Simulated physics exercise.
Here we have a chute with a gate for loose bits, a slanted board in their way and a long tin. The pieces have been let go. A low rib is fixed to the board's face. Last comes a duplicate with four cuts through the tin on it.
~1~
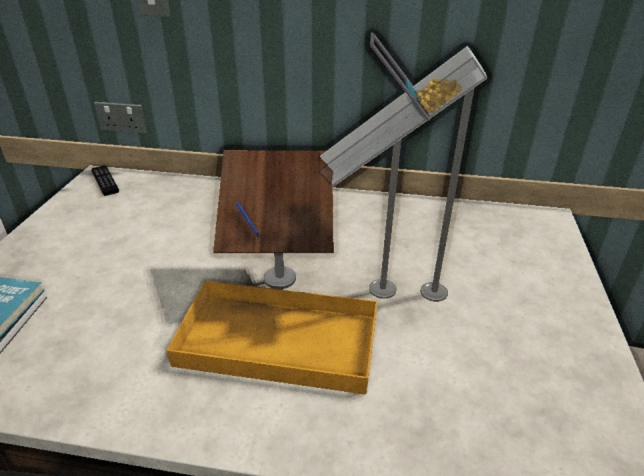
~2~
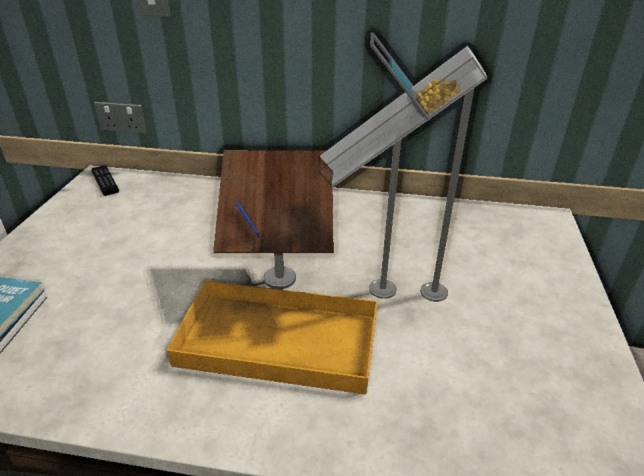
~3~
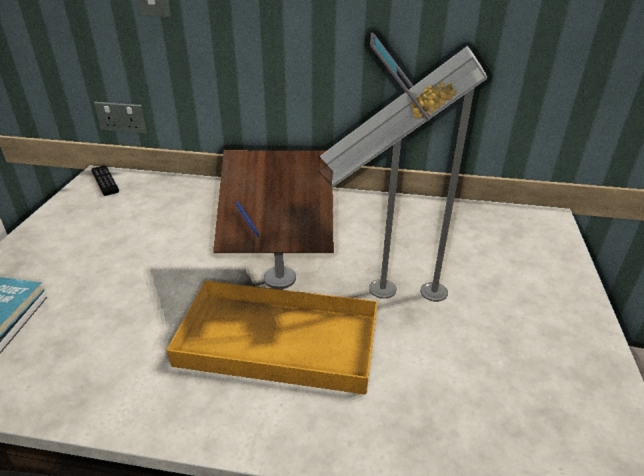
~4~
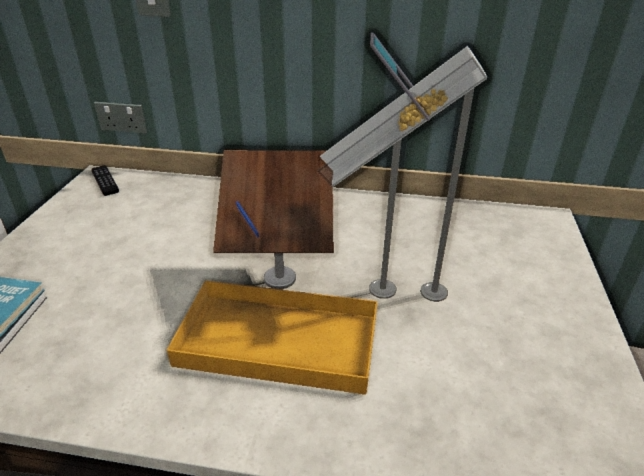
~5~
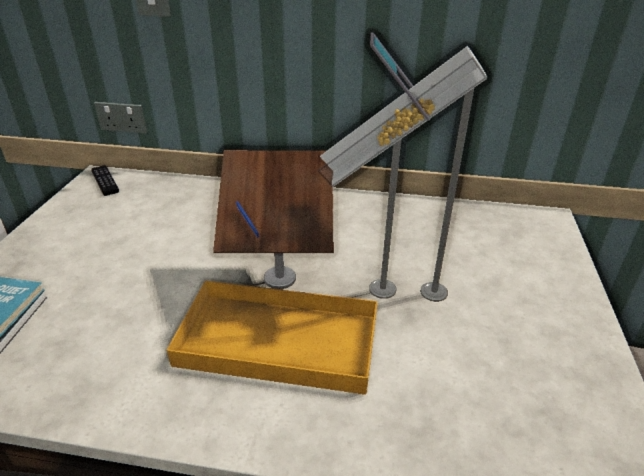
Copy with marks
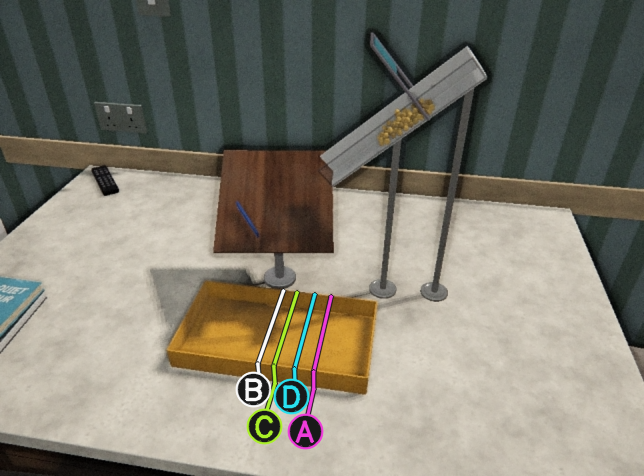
On a pale tabletop against striped wallpaper, small yellow pieces sliding partway down a grey chute, above a board and yellow tray.
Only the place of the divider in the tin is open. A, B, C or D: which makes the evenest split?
B is best.
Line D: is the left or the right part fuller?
The left side.
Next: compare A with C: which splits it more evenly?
C.
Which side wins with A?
Left.
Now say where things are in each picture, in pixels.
In the first frame, load behind the gate at (433, 97), puffed corn balls; lip of the chute at (333, 179), sloping fairly steeply.
In the second frame, middle of the board at (276, 199), tilted fairly steeply; middle of its low edge at (274, 252); of its high edge at (278, 150).
In the third frame, front corners of the tin at (167, 350) and (367, 378), empty; front of the load at (416, 115).
In the fourth frame, middle of the load at (421, 113); its front at (401, 123), about a quarter of the way to the lip; rib from (237, 202) to (257, 233).
In the fifth frame, middle of the load at (407, 122); its front at (380, 138), about half of the way to the lip.
On the marked copy, line A crosses the front rim at (313, 370); line B crosses the front rim at (258, 362); line C crosses the front rim at (274, 365); line D crosses the front rim at (294, 368).
Choosing A, of what is caught, all on the left of the divider, none on the right.
Choosing B, of what is caught, about half on the left of the divider, about half on the right.
Choosing C, of what is caught, most on the left of the divider, a small part on the right.
Choosing D, of what is caught, nearly all on the left of the divider, a stray few on the right.
